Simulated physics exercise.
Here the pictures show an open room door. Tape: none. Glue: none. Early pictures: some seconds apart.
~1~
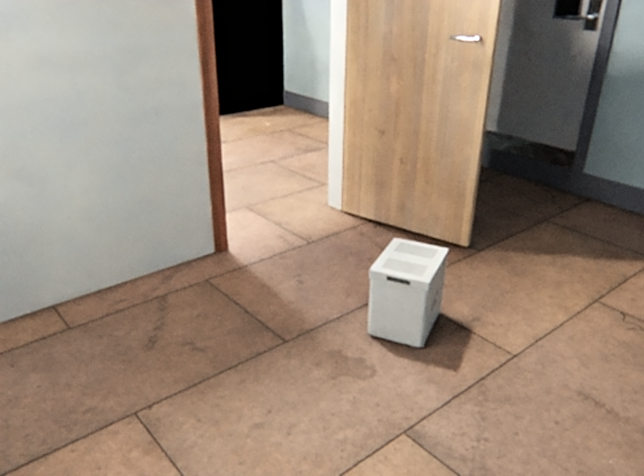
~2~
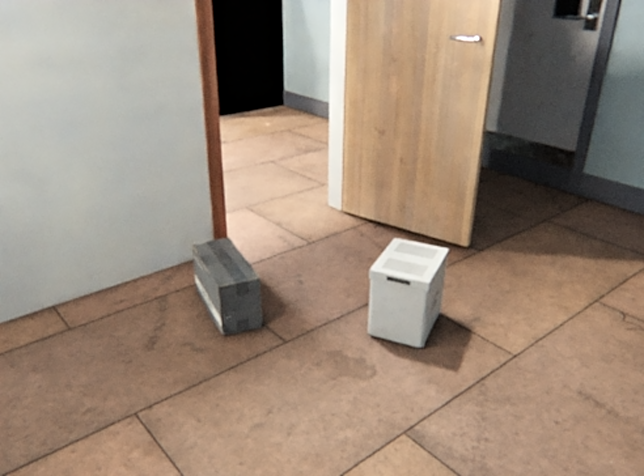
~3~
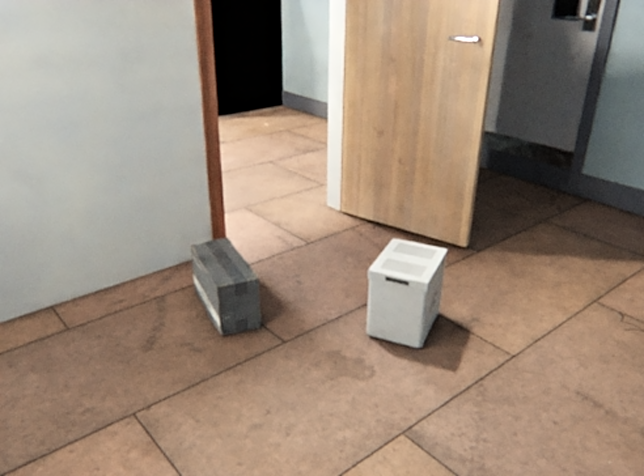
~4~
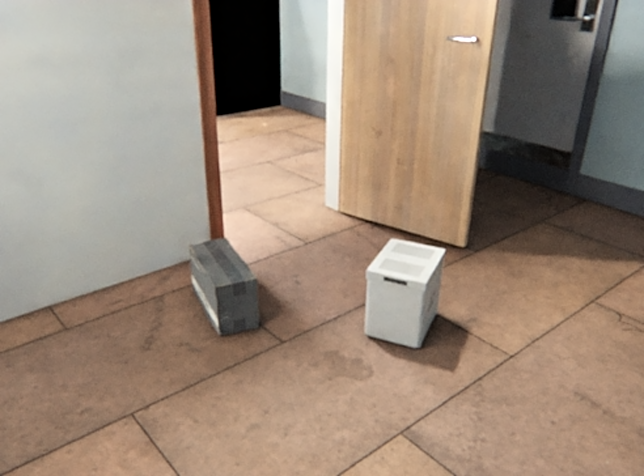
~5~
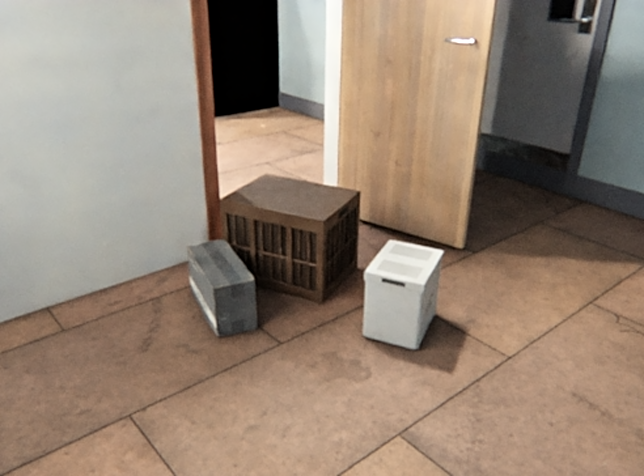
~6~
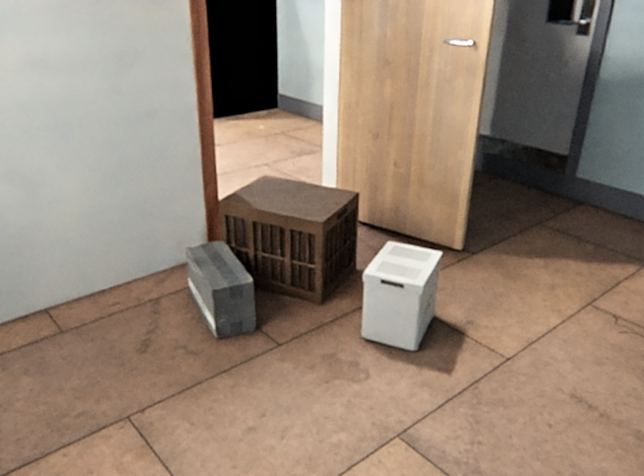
A wooden door stood wide open and still, with a white tote on the tiled floor; a grey box appeared to its left, then a larger brown chest showed up behind them.
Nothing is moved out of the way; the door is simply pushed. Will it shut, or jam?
The door is stopped partway.
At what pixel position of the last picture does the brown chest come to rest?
Roughly (277, 236).
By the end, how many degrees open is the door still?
Some 50°.
Then, 0.40 s on from there, door at 95°.
Then, 0.70 s on from there, door at 77°.
Then, 0.90 s on from there, door at 62°.
Then, 1.10 s on from there, door at 54°; brown chest shifted a little near (281, 236).
In the end, door at 52°; all 3 unmoved. At the end, from the last picture's camera, brown chest near (277, 237).
